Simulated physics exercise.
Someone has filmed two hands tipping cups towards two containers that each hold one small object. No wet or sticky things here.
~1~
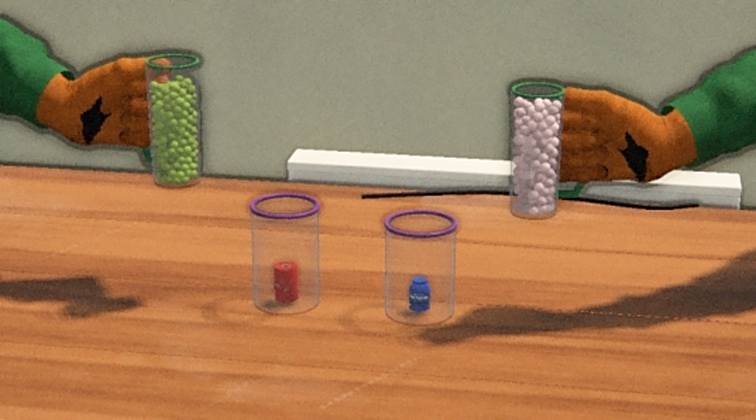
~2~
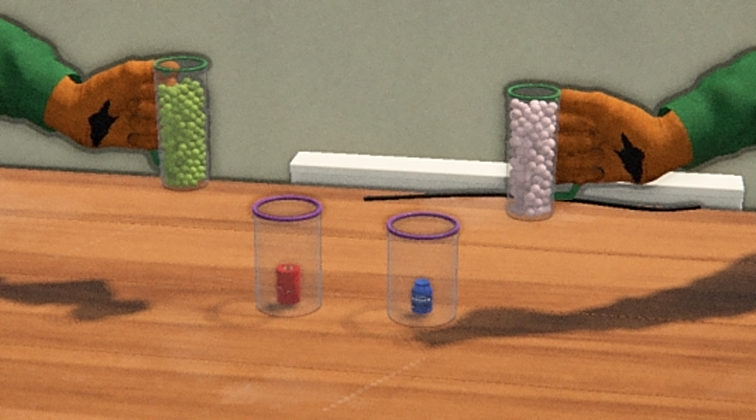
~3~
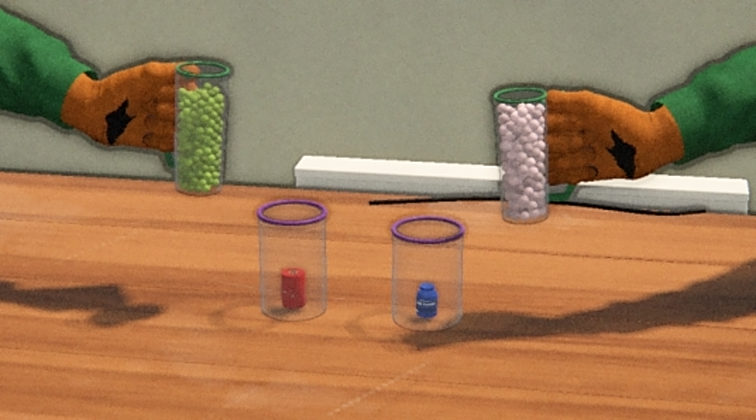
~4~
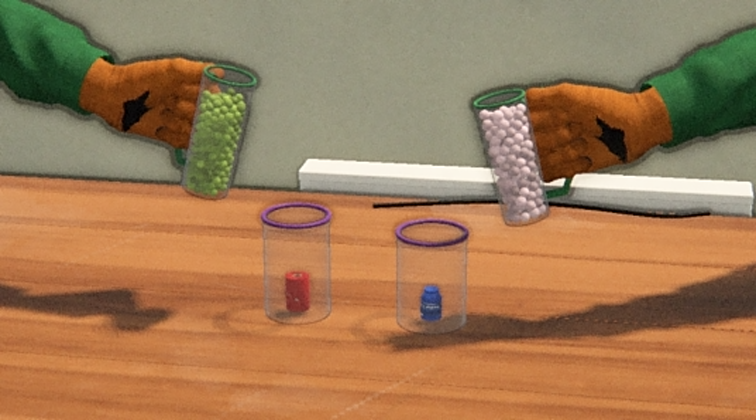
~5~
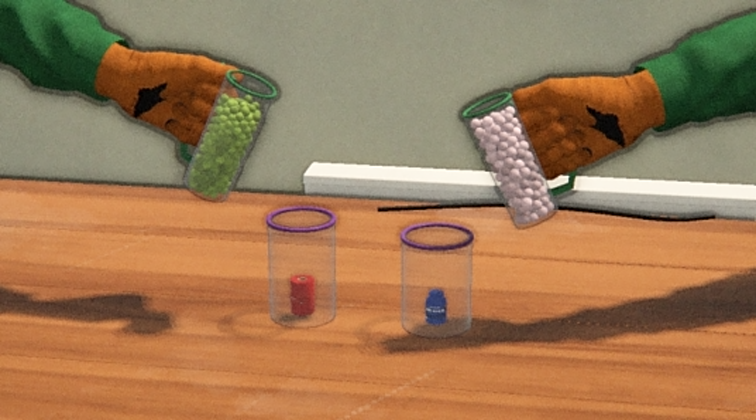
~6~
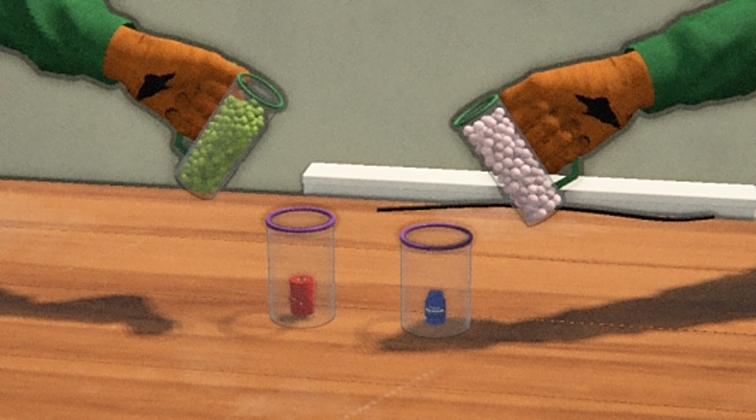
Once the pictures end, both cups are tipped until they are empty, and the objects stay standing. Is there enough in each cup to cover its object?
Left: Covered; right: Covered.
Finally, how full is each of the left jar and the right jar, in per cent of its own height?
Estimates: Left some 60; right some 60.
Then, 0.65 s later than the last frame, left jar empty, all of its cupful still in the cup; right jar empty, all of its cupful still in the cup.
Then, 1.22 s later than the last frame, left jar nearly empty, roughly two thirds of its cupful still in the cup; right jar a quarter full, roughly half of its cupful still in the cup.
Then, 1.70 s later than the last frame, left jar half full, none of its cupful still in the cup; right jar half full, none of its cupful still in the cup.
When it is over, left jar two thirds full (surface near (301, 255)), nothing beside it; right jar two thirds full (surface near (436, 272)), nothing beside it; the left thing is covered; the right thing is covered.
